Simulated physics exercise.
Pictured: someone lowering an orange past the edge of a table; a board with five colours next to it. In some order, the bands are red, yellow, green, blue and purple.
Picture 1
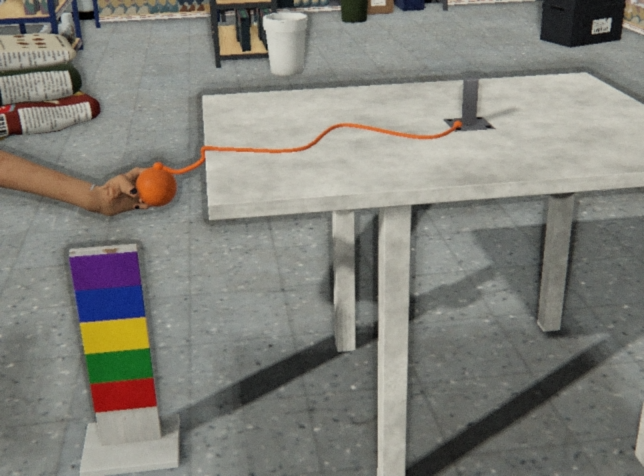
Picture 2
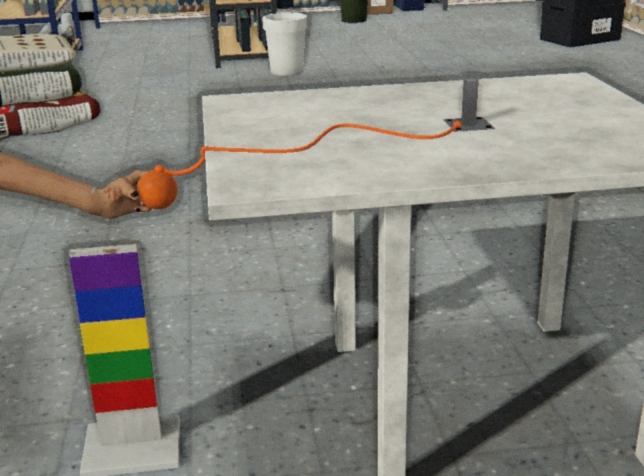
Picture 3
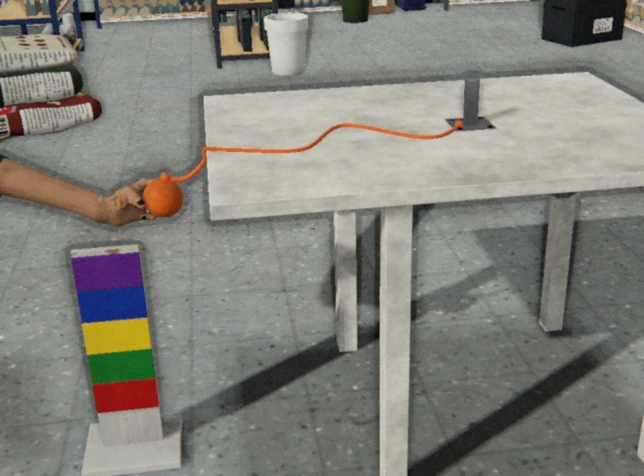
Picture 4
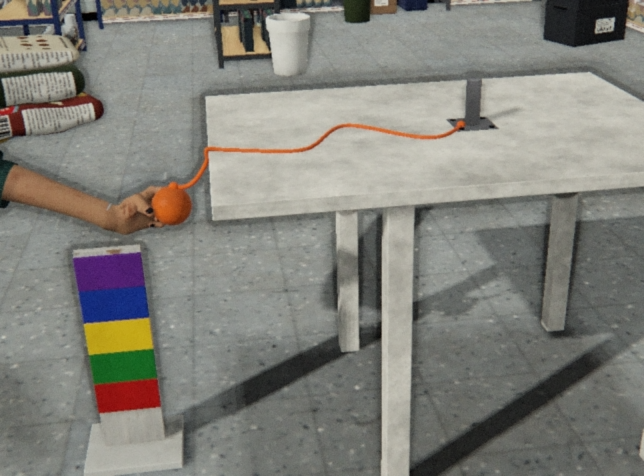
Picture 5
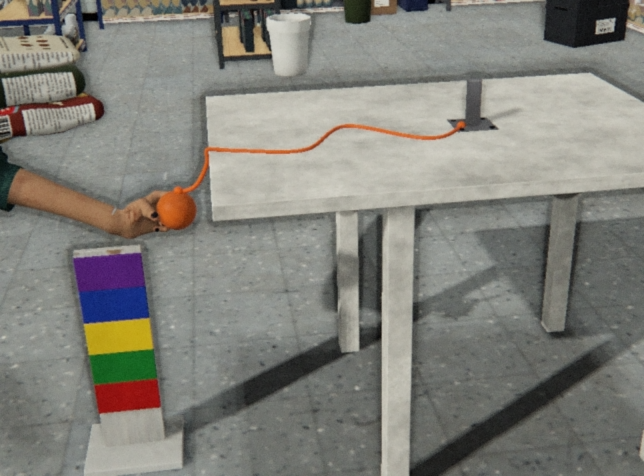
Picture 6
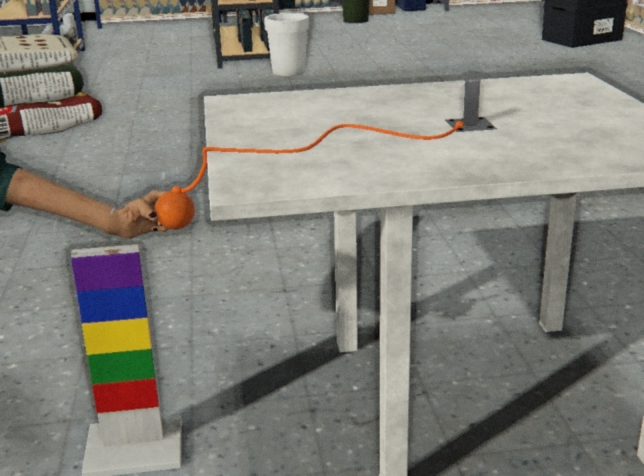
Hand holding an orange ball on a cord shifts slightly right and down beside a pale table, above a colour-banded post.
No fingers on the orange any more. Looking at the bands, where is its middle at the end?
Its middle is at the blue band.
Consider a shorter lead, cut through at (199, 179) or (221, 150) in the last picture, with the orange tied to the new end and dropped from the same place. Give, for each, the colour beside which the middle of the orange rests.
Purple; above them all.
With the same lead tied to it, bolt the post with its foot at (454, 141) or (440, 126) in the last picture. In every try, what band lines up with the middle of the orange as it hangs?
Going case by case, it's yellow and then yellow.
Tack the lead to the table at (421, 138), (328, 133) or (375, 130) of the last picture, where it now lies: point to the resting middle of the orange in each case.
Going through the three tries, you get (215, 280), (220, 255) and (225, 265).
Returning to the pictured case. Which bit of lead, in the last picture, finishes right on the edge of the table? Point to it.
(281, 152).
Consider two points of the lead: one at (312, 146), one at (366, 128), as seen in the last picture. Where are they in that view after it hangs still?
(241, 144) and (336, 136).
A little later, orange near (196, 291); level with blue.
Next, orange near (232, 286); level with blue.
Later still, orange near (229, 289); level with blue.
When it is over, orange near (212, 292); level with blue. Its middle rests at the blue band.
